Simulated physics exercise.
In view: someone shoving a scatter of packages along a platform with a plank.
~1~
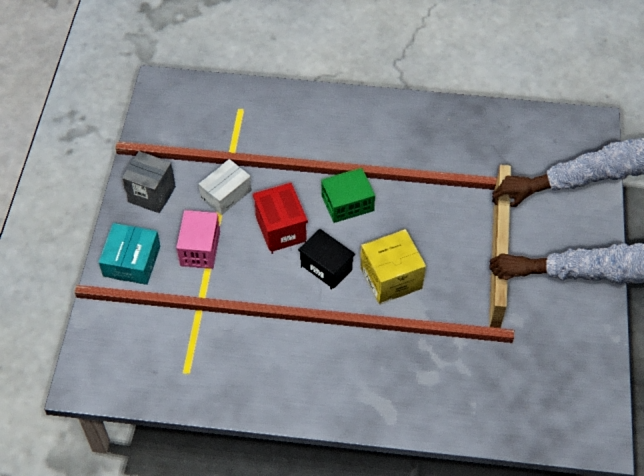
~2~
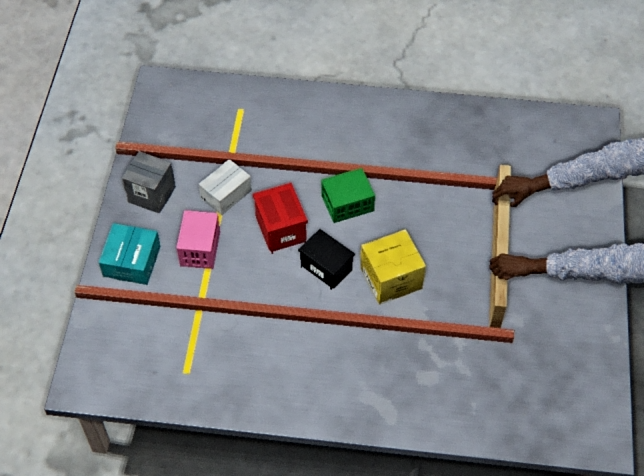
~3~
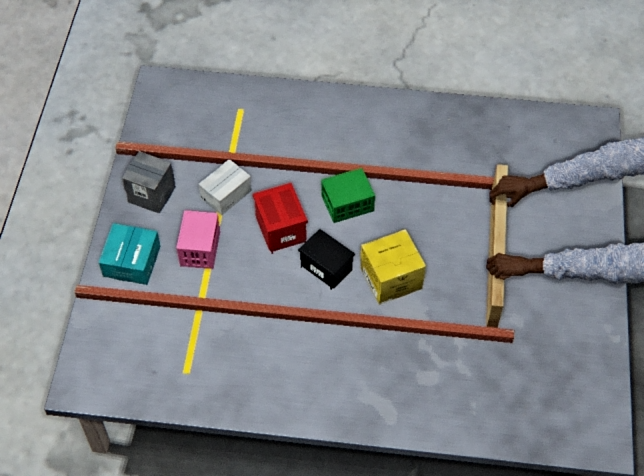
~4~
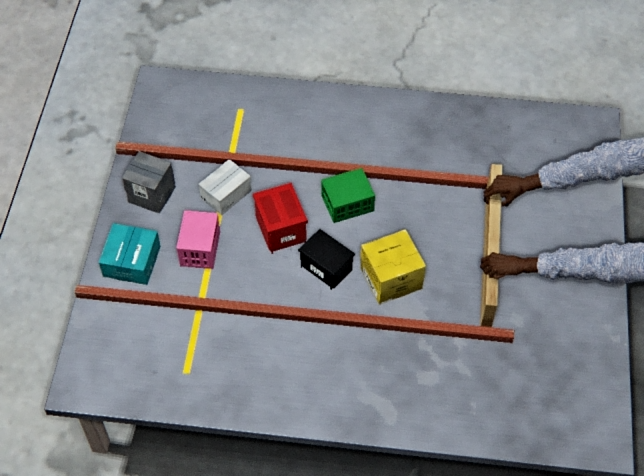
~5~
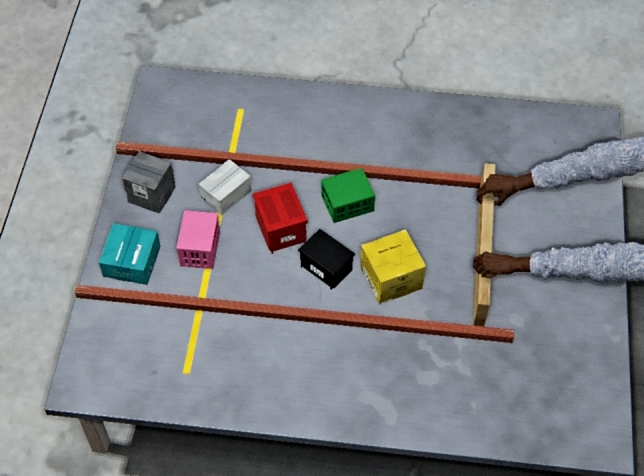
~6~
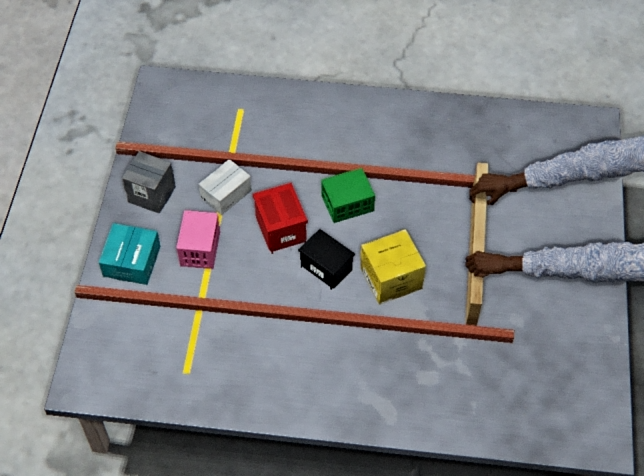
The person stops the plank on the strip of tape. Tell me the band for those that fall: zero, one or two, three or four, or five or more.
Here the number that fall off is one or two.
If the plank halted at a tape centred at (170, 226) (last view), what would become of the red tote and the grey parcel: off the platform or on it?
The red tote does not fall; the grey parcel comes down.
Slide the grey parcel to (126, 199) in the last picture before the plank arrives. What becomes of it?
It holds on.
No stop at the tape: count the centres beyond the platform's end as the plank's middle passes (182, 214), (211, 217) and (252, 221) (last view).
The counts: 3, 1 and 0.
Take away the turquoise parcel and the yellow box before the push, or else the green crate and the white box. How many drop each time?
0 in the first case, 1 in the second.
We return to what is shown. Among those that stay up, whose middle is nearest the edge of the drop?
Foremost is the pink crate.
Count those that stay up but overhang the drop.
That would be 2.
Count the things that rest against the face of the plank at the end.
That makes 2.
Soon after, none off yet; turquoise parcel at rest near (130, 254); grey parcel at rest near (149, 183); pink crate at rest near (199, 240).
In the end, the number that fall off is one or two; gone, turquoise parcel.
